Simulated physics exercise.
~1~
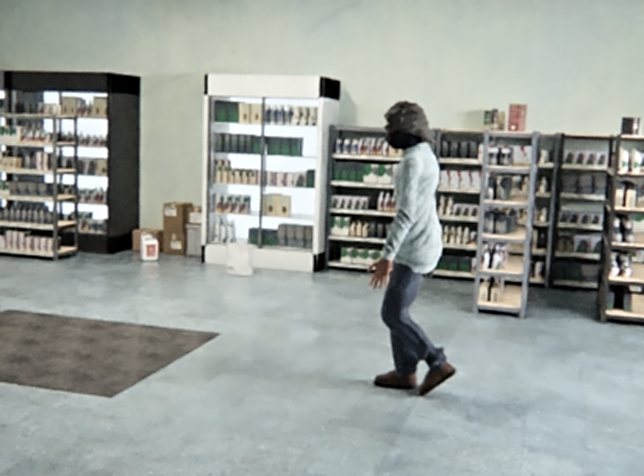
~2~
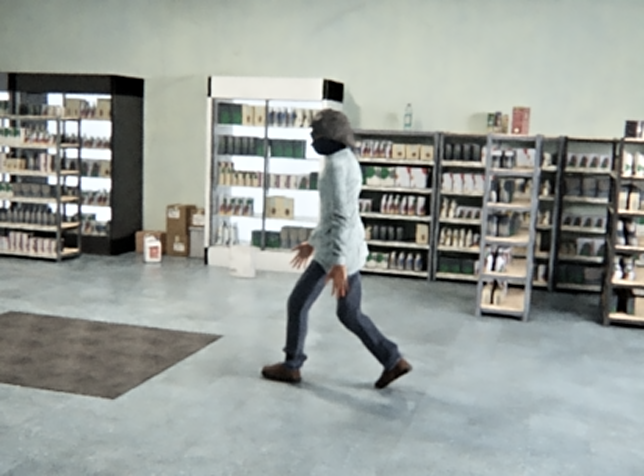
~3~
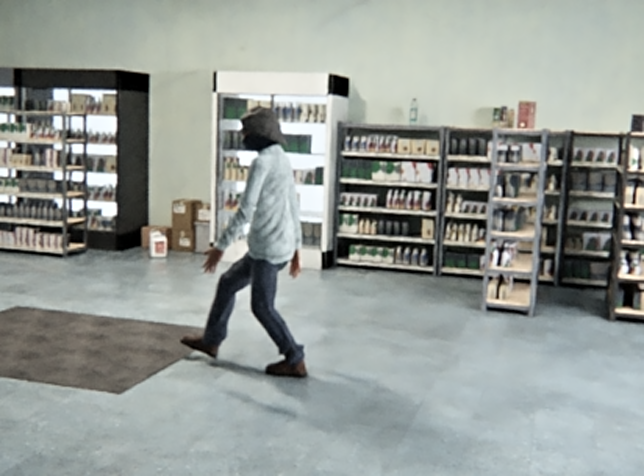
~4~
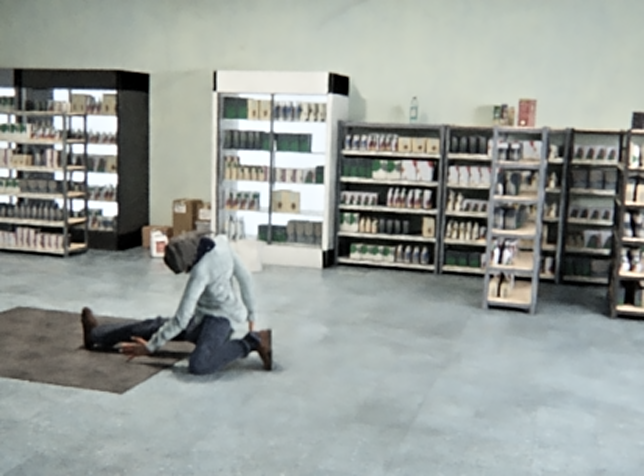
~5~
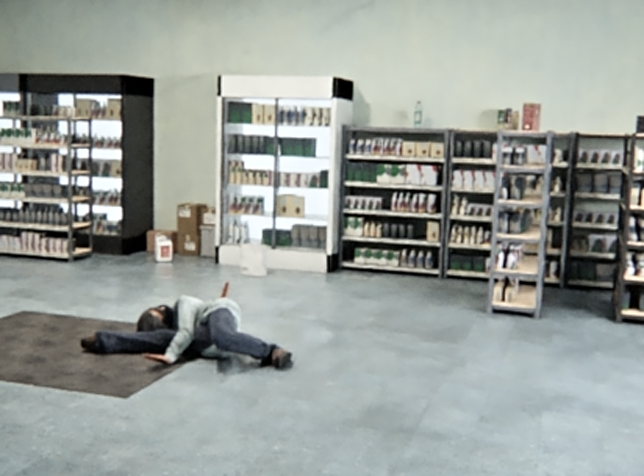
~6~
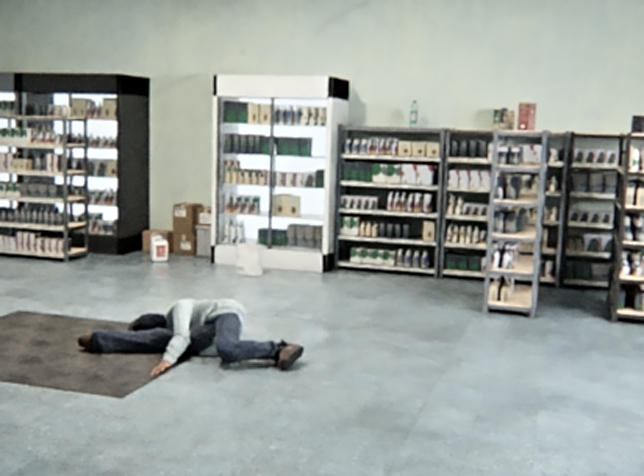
A person in a light shirt and jeans walked left across a store past shelves of goods, dropped down with legs spread at the edge of a dark mat, then slumped over and lay still, head and chest over the mat.
